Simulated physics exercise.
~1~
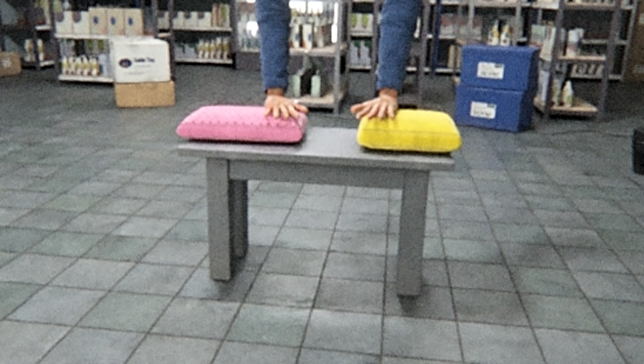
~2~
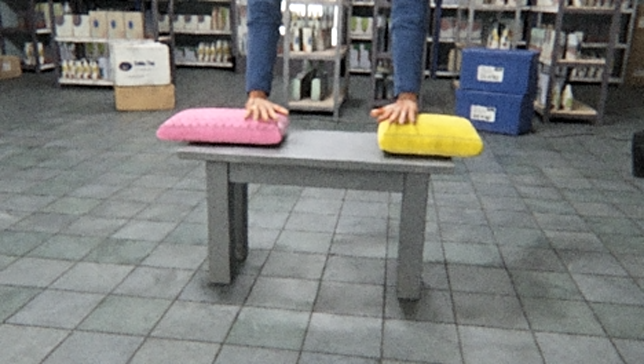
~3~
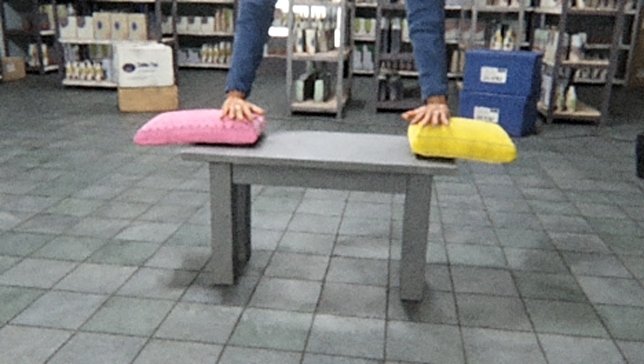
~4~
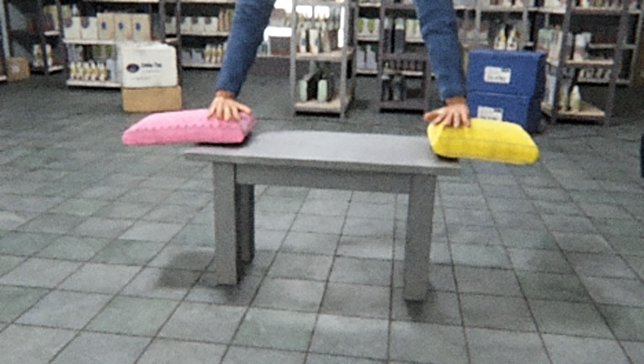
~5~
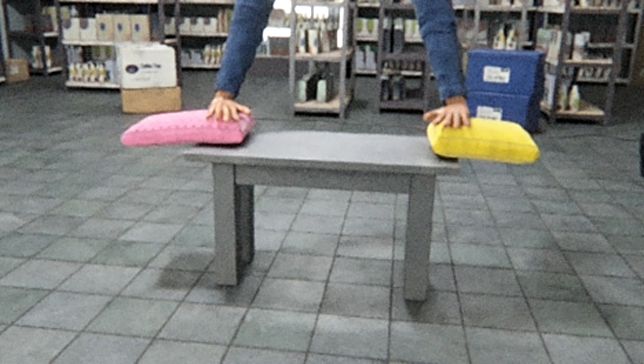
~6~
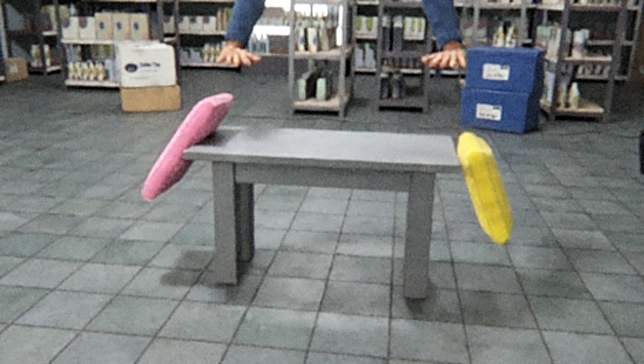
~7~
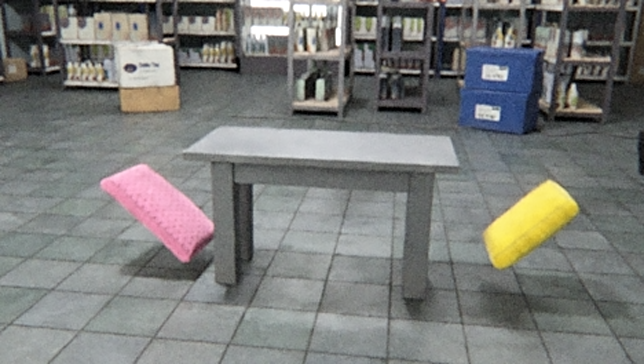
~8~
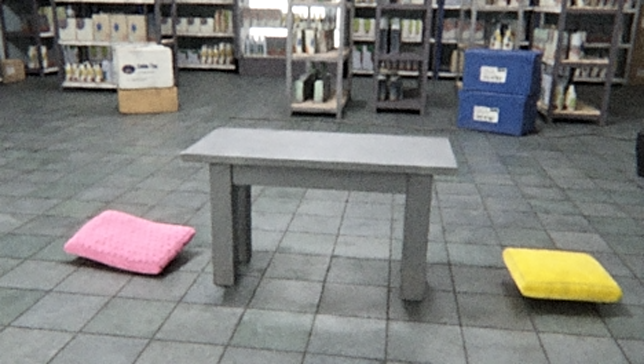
In a storeroom, two hands sliding a pink pillow and a yellow cushion off opposite bench ends, both dropping to the floor.
